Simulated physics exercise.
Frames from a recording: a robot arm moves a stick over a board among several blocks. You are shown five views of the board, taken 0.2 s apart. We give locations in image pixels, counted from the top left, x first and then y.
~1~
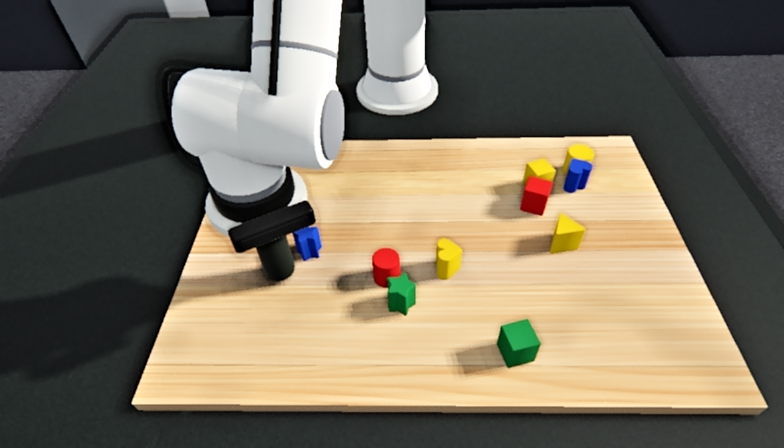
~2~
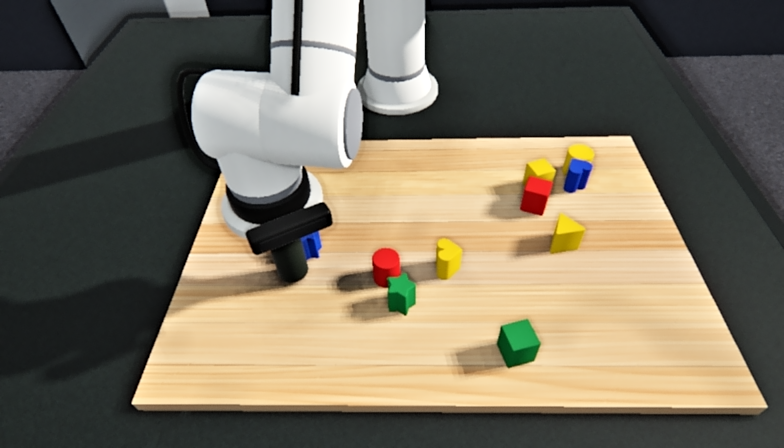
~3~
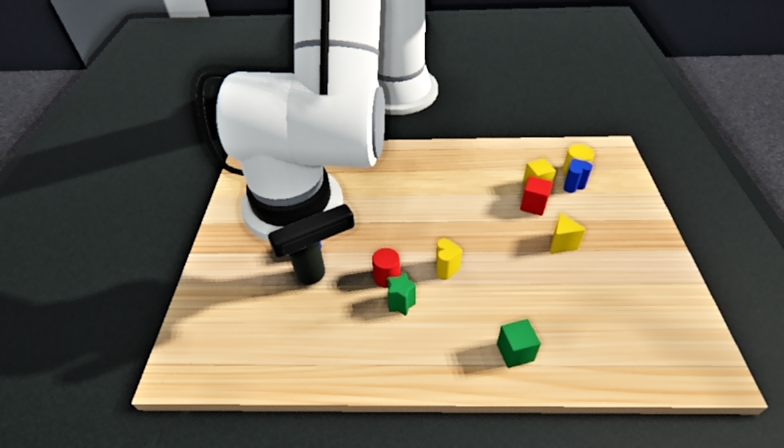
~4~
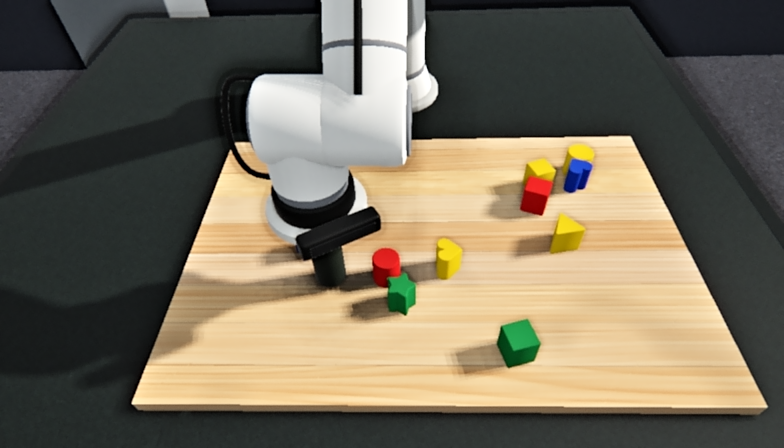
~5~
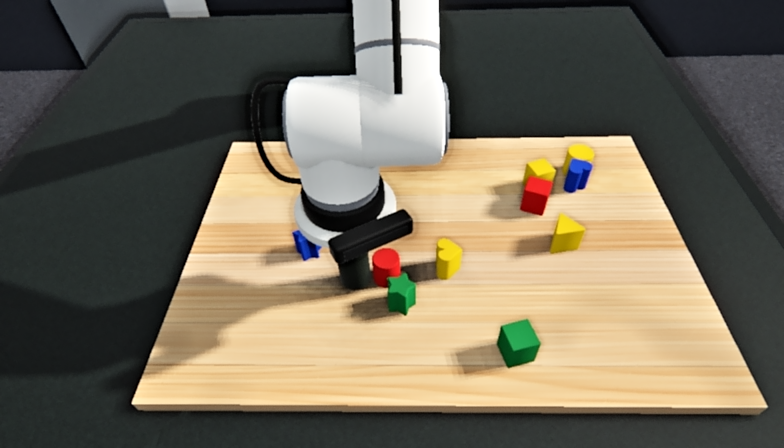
The video shows a white robot arm moving a black stick steadily to the right across a wooden board, passing in front of a blue star-shaped block and nearing a red circle, while the scattered colored blocks stay still.
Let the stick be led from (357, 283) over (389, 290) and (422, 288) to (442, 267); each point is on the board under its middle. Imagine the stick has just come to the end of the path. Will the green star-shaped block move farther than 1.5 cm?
The answer is yes.
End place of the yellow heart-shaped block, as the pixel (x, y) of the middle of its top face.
Most likely (468, 235).
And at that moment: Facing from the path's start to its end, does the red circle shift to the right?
I'd say no.
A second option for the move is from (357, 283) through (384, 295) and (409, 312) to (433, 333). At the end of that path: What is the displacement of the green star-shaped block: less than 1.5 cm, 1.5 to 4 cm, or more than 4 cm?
Beyond 4 cm.
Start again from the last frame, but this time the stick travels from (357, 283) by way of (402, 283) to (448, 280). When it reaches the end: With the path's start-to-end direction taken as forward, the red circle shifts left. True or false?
The statement is correct.
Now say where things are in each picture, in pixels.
In the first picture, tip of the stick at (281, 270), middles of tops, blue star-shaped block at (305, 232), red circle at (386, 257), green star-shaped block at (400, 284), yellow heart-shaped block at (447, 249).
In the second picture, stick at (294, 272), nothing pushed.
In the third picture, stick at (311, 274), nothing pushed.
In the fourth picture, stick at (331, 276), nothing pushed.
In the fifth picture, stick at (356, 279), blue star-shaped block partly hidden, red circle at (386, 257), green star-shaped block at (400, 284), yellow heart-shaped block at (447, 249).
The first path, step by step. One third of the way, stick at (390, 285); red circle at (411, 254); green star-shaped block at (410, 290), turned 15° clockwise.
Two thirds of the way, stick at (422, 284); red circle at (428, 246); green star-shaped block at (423, 296), turned 65° clockwise; yellow heart-shaped block at (452, 247).
At the end, stick at (442, 262); blue star-shaped block unmoved; red circle at (434, 226); green star-shaped block at (423, 296), turned 65° clockwise; yellow heart-shaped block at (468, 235), turned 35° clockwise.
